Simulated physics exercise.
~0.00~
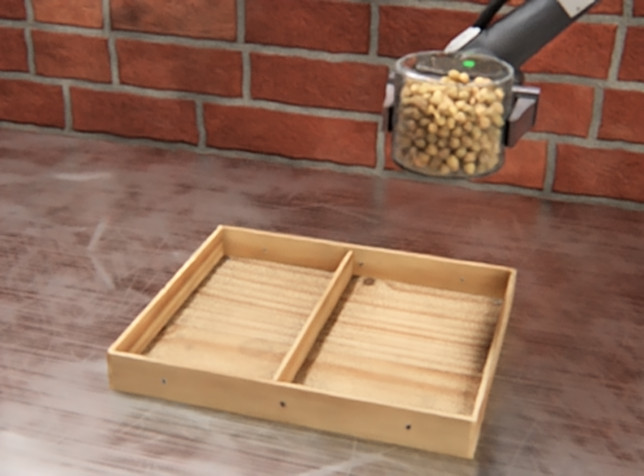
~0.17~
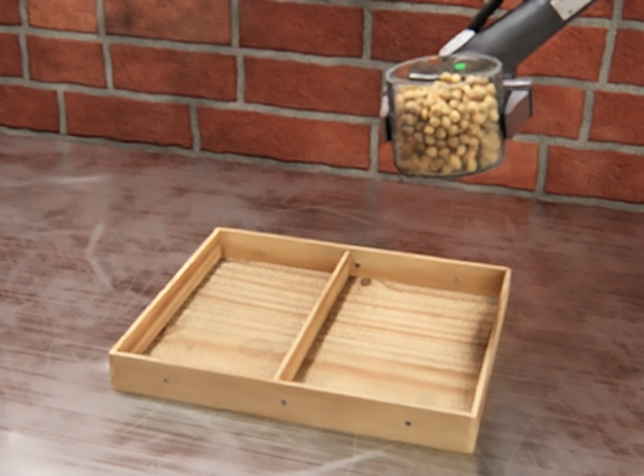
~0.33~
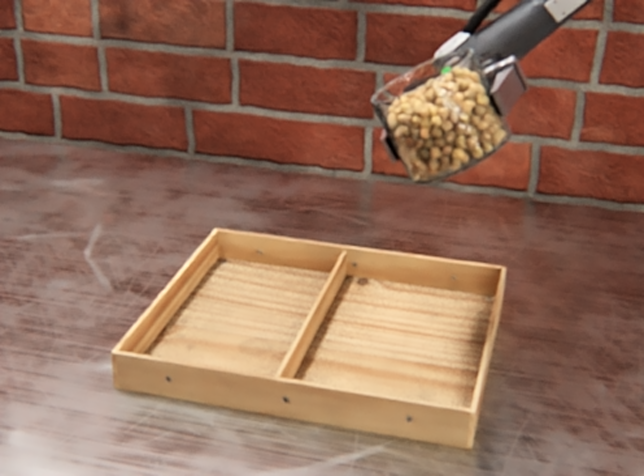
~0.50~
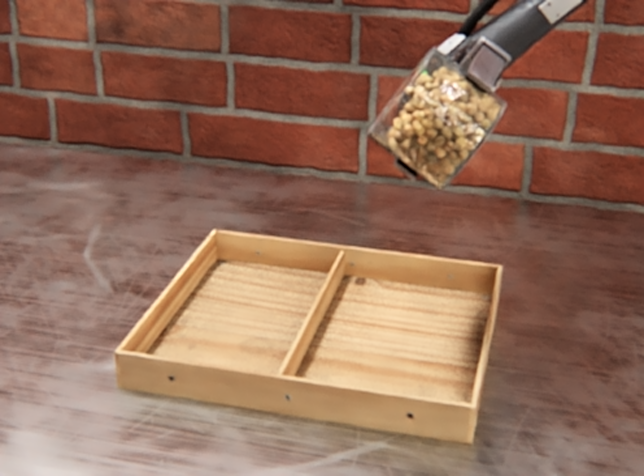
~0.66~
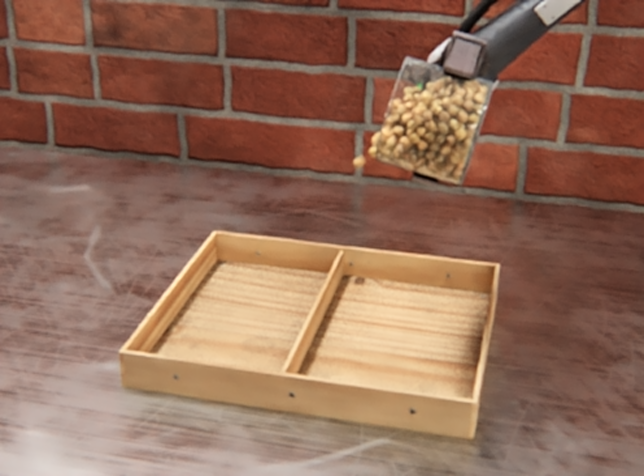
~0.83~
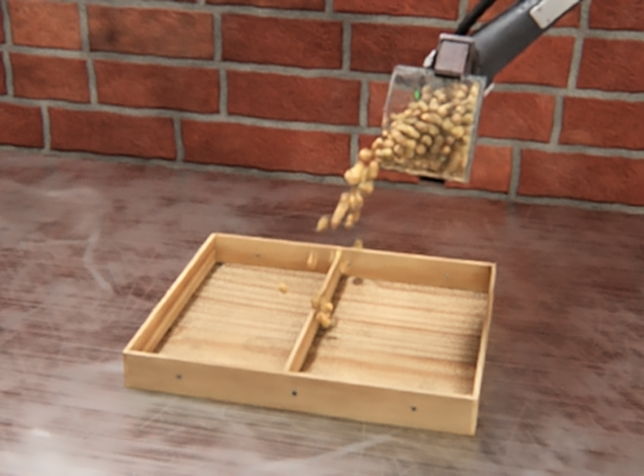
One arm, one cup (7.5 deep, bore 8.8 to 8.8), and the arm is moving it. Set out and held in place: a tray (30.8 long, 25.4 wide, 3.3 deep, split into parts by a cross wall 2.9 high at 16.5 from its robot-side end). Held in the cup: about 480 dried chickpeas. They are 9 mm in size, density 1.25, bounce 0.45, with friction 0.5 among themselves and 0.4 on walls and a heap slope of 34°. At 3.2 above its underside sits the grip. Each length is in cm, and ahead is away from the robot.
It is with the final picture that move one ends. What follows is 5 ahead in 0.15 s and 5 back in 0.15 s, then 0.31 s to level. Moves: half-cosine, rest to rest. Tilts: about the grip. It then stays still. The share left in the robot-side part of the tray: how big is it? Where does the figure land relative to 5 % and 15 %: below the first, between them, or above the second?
It lands above 15 %.
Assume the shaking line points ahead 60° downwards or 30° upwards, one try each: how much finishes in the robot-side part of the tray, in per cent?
I'd say close to 15 percent for the first and close to 25 percent for the second.
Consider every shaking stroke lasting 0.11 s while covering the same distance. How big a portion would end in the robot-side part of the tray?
About 20 per cent in that case.
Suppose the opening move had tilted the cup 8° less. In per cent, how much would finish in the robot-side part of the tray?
About 15 %.
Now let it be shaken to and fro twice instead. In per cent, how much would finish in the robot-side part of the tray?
It would come to around 30 %.
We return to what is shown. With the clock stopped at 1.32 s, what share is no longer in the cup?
Share out so far: Near 70 %.
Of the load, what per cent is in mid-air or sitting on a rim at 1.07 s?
Roughly 28 per cent.
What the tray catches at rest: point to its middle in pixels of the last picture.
I'd point to somewhere near (270, 322).
By 1.07 s, tilted 86° forward, highest piece 24 above the table; 299 in the cup, 30 in the robot-side part, 22 in the far-side part, 134 in flight or on a rim.
By 1.32 s, tilted 29° forward, highest piece 25 above the table; 209 in the far-side part, 154 in the cup, 113 in the robot-side part, 9 in flight or on a rim.
By 1.64 s, level, highest piece 24 above the table; 217 in the far-side part, 154 in the cup, 114 in the robot-side part.
By 2.69 s, level, highest piece 24 above the table; 217 in the far-side part, 154 in the cup, 114 in the robot-side part.
Final count, 217 in the far-side part, 154 in the cup, 114 in the robot-side part. That is 24 % in the robot-side part of the tray.
